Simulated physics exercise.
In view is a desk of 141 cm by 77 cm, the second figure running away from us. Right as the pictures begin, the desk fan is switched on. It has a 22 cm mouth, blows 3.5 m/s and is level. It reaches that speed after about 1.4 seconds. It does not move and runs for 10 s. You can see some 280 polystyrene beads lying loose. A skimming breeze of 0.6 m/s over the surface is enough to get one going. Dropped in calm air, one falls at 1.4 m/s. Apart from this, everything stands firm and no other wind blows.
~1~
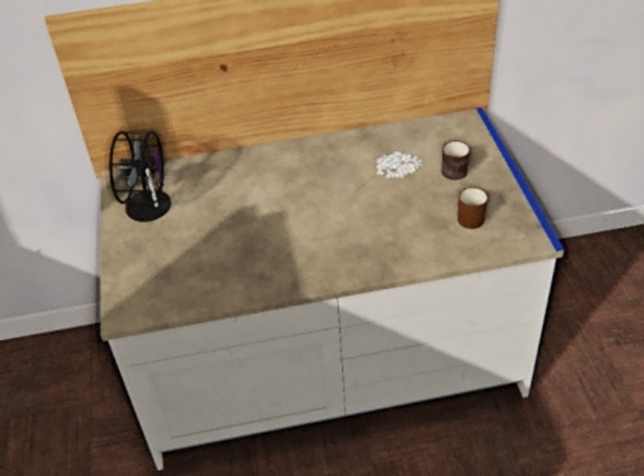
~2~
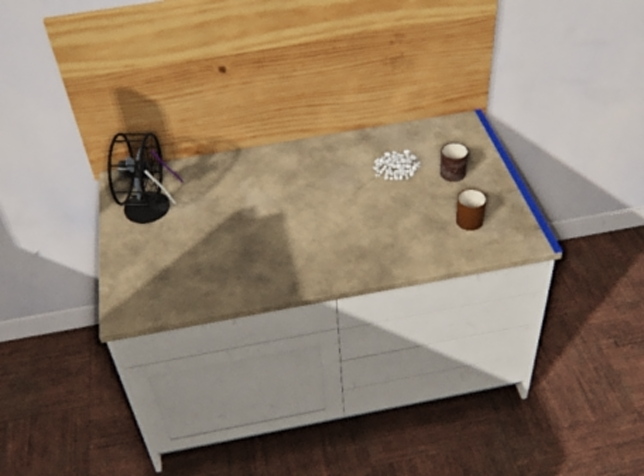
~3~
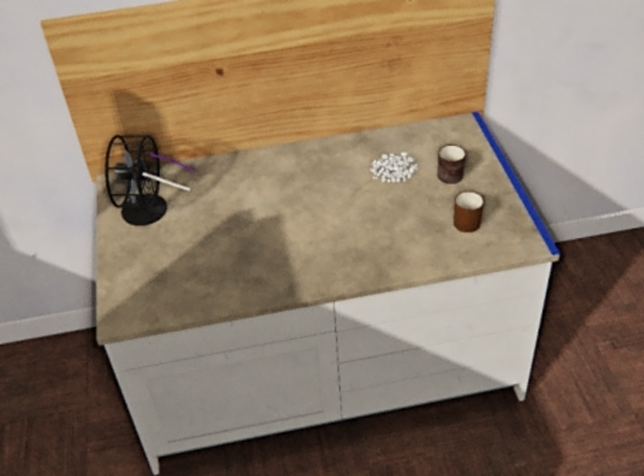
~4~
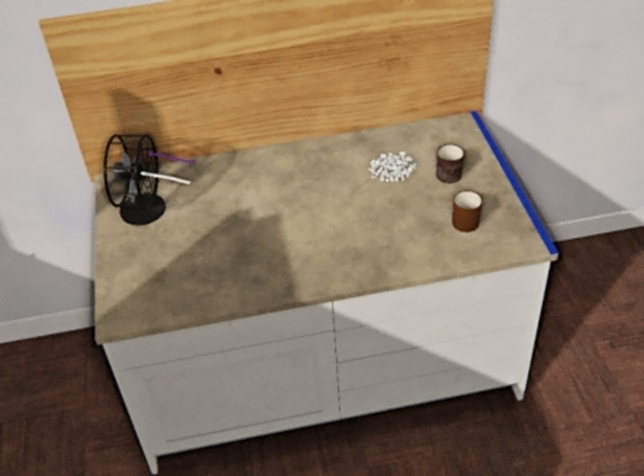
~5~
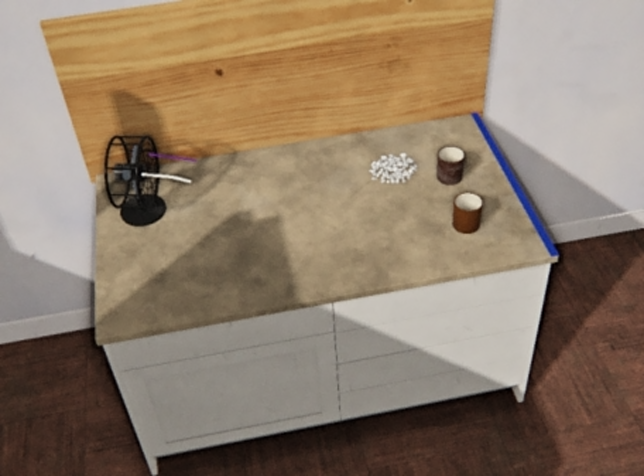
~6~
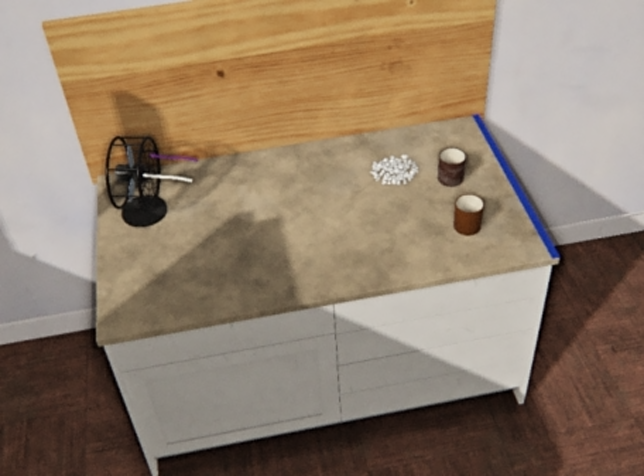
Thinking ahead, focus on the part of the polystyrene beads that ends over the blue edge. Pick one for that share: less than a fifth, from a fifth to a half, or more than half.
More than one half.
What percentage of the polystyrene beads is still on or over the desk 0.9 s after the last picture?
About 60 per cent remain.
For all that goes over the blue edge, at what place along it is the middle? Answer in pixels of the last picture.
Midpoint of crossings, approx. (481, 119).
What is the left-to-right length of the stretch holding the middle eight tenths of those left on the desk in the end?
Around 10 centimetres from left to right.
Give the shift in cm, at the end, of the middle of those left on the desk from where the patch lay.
35 cm.
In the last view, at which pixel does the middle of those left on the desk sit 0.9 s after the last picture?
Centre estimate: (447, 120) px.
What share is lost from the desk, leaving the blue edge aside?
Estimate: Close to 0 per cent.
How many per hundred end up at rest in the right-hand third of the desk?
Something close to 15 % ends up there.
Then, 0.9 s after the last picture the count stands so, 38 % are over the blue edge; the middle of those still in play is near (453, 122).
Then, 2.1 s after the last picture the count stands so, 84 % are over the blue edge; the middle of those still in play is near (449, 118).
Then, 4.4 s after the last picture the count stands so, 84 % are over the blue edge; the middle of those still in play is near (449, 118).
Then, 8.9 s after the last picture, at the end, 84 % are over the blue edge; the middle of those still in play is near (450, 119).
